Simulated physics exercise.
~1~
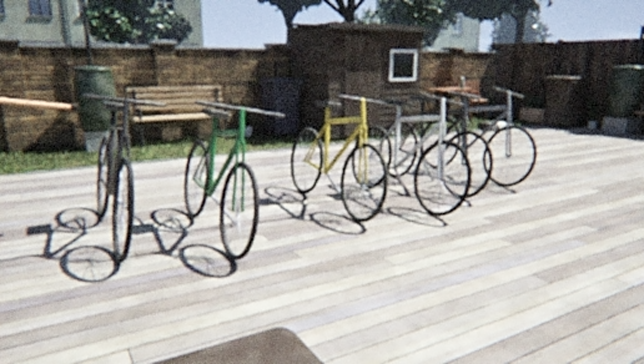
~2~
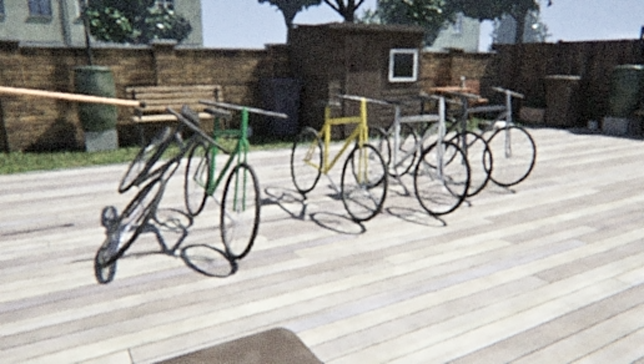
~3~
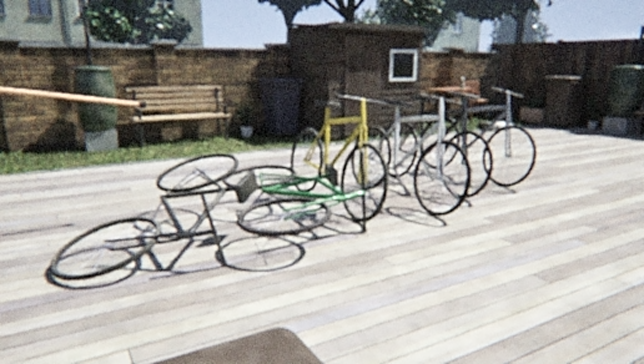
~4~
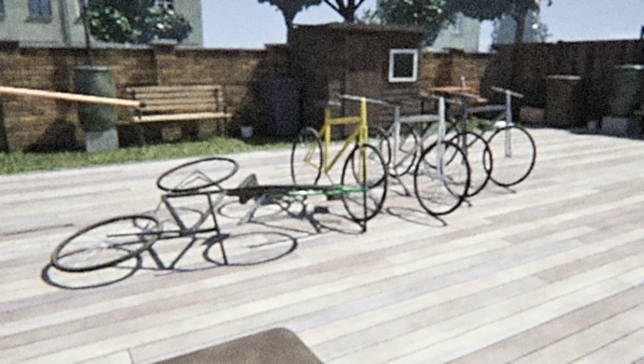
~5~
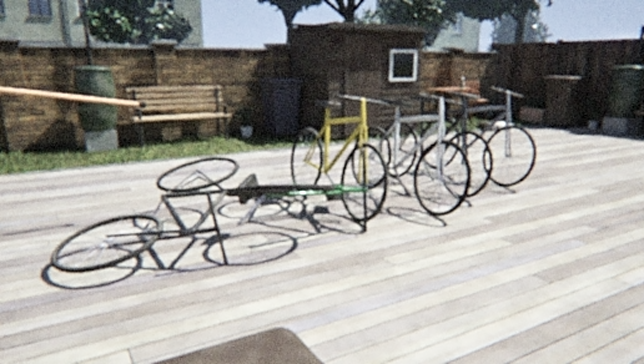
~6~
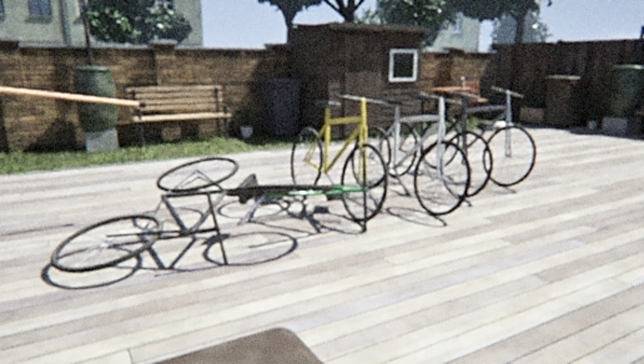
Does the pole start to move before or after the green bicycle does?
The pole starts to move before the green bicycle. It has already shifted right while the green bicycle is still standing in its place.
